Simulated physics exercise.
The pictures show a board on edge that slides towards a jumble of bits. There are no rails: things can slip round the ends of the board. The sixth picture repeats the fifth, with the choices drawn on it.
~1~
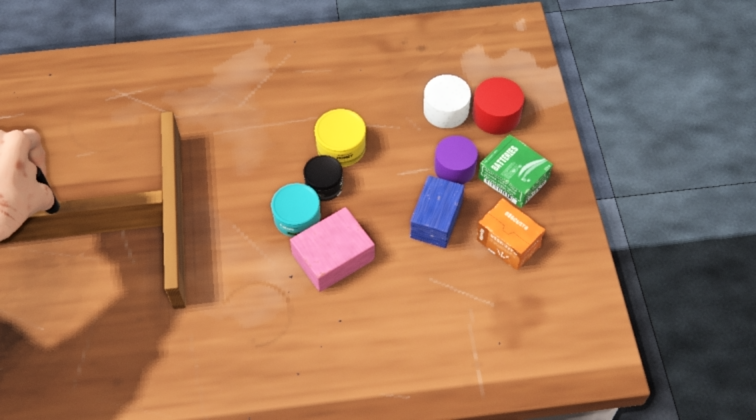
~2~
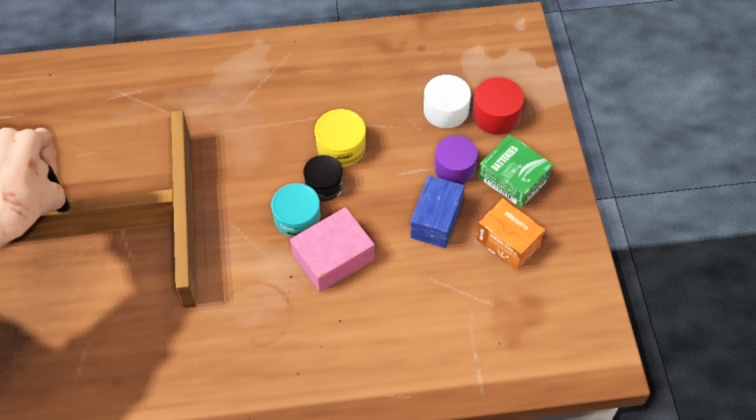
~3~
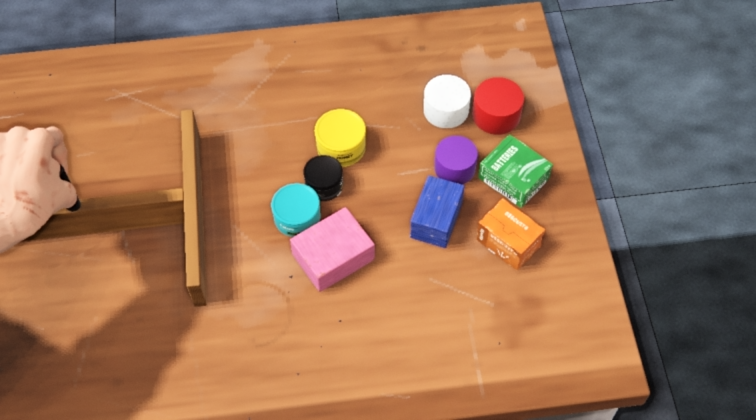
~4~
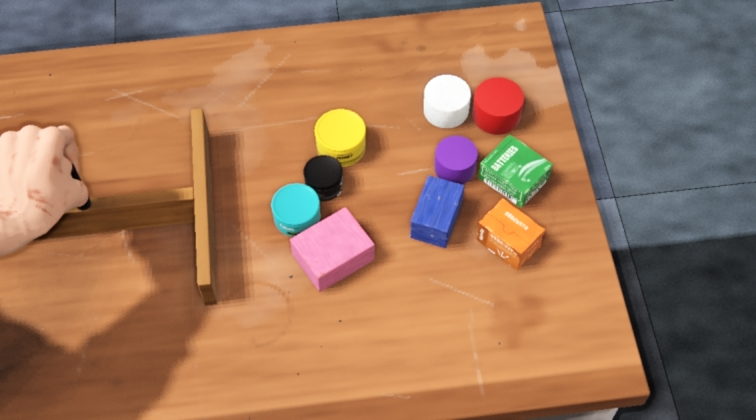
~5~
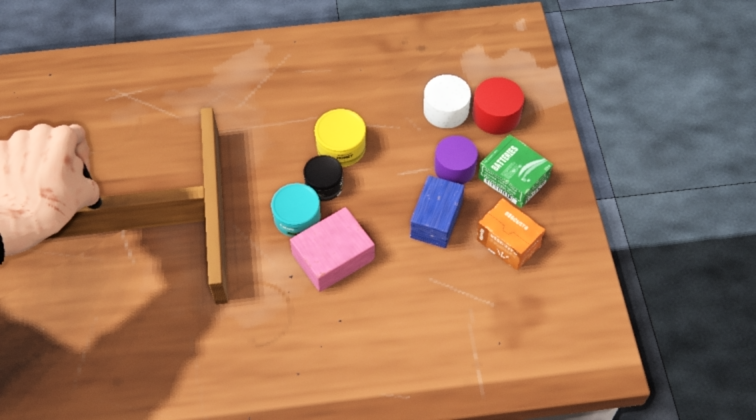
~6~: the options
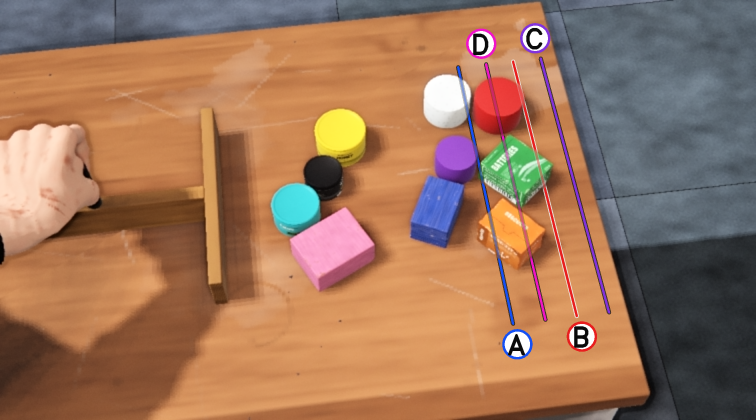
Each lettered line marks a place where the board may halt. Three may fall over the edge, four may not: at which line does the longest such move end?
No fourth one falls up to D.
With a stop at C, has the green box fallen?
Yes.
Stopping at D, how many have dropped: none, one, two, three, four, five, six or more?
By then, two.
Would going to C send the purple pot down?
By then, yes.
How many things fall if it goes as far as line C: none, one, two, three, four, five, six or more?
Six or more.
On the marked copy, A at (483, 186); B at (542, 179); C at (572, 176); D at (513, 182).
Taking D. A third of the way, board (320, 179); pink block (373, 253); yellow jar (346, 137).
Two thirds of the way, board (429, 167); green box (539, 170); red pot (504, 104).
When it is over, board (512, 158); green box over the edge; orange packet over the edge; two fallen.
As for the rest, A is within the limit but short; B drops four; C drops nine.
